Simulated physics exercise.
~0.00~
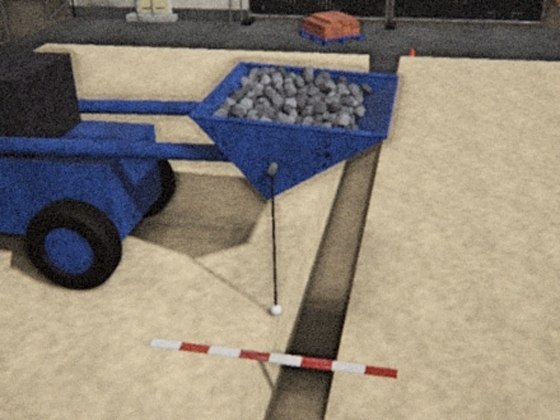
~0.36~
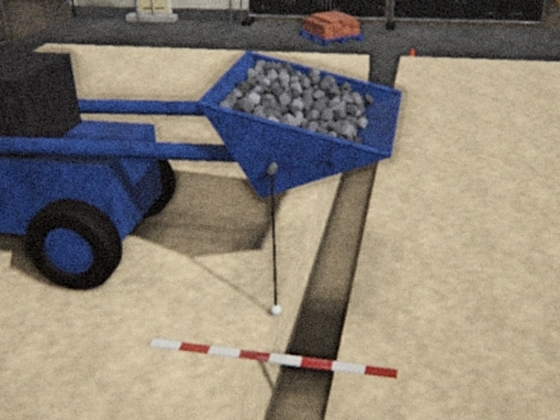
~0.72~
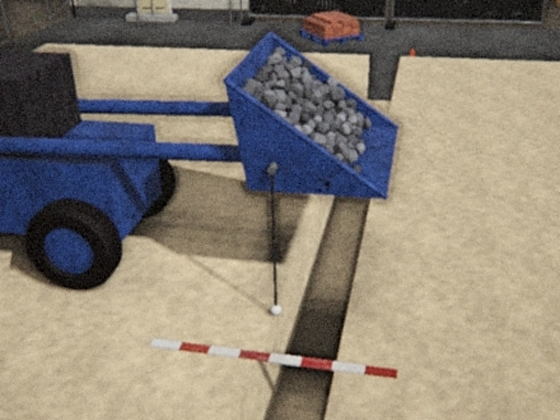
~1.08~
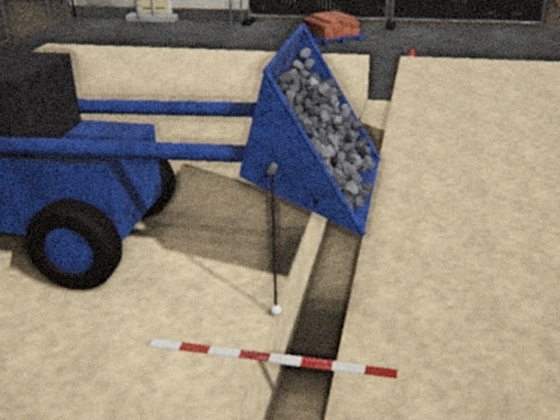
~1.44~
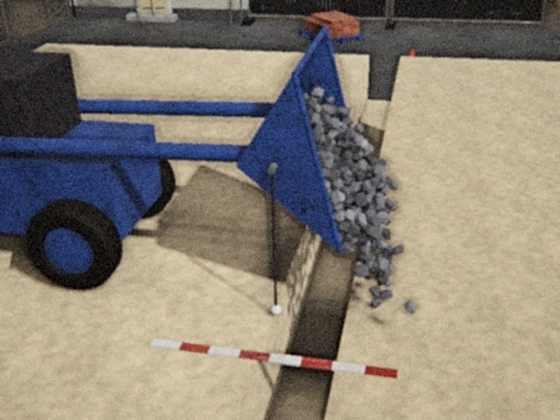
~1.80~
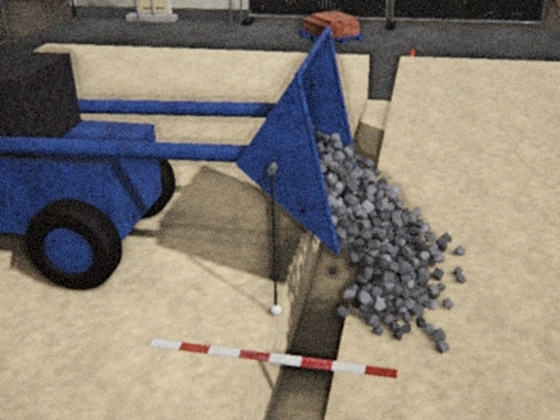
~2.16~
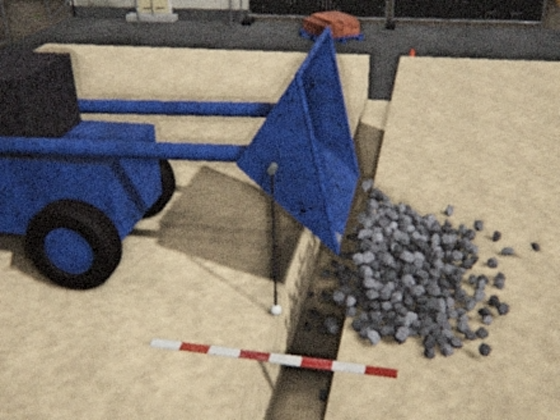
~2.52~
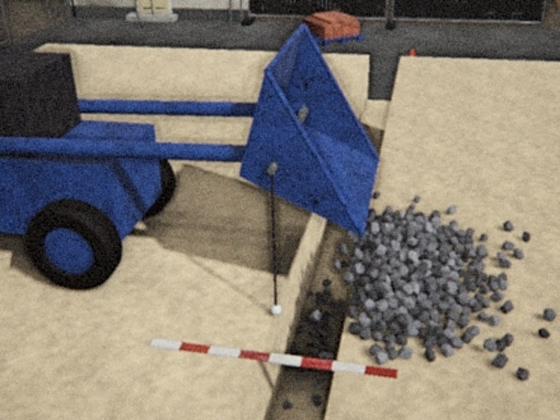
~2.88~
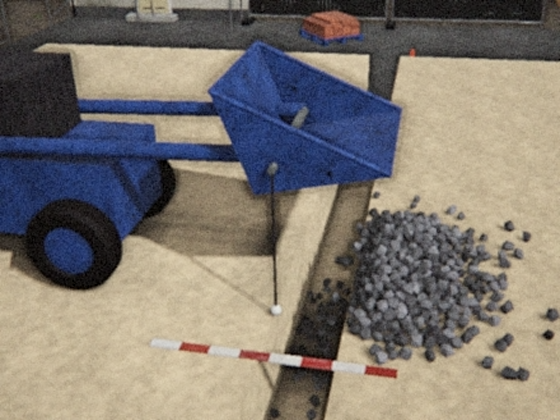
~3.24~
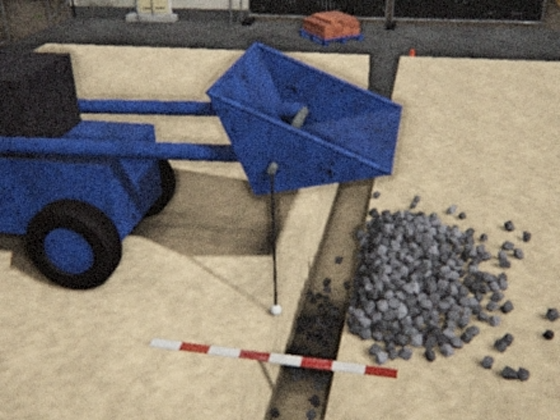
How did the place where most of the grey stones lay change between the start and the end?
At the start the stones sat in the raised blue bucket. By the end most of them lay in a heap on the sandy ground to the right of the trench, lower and further right than before.
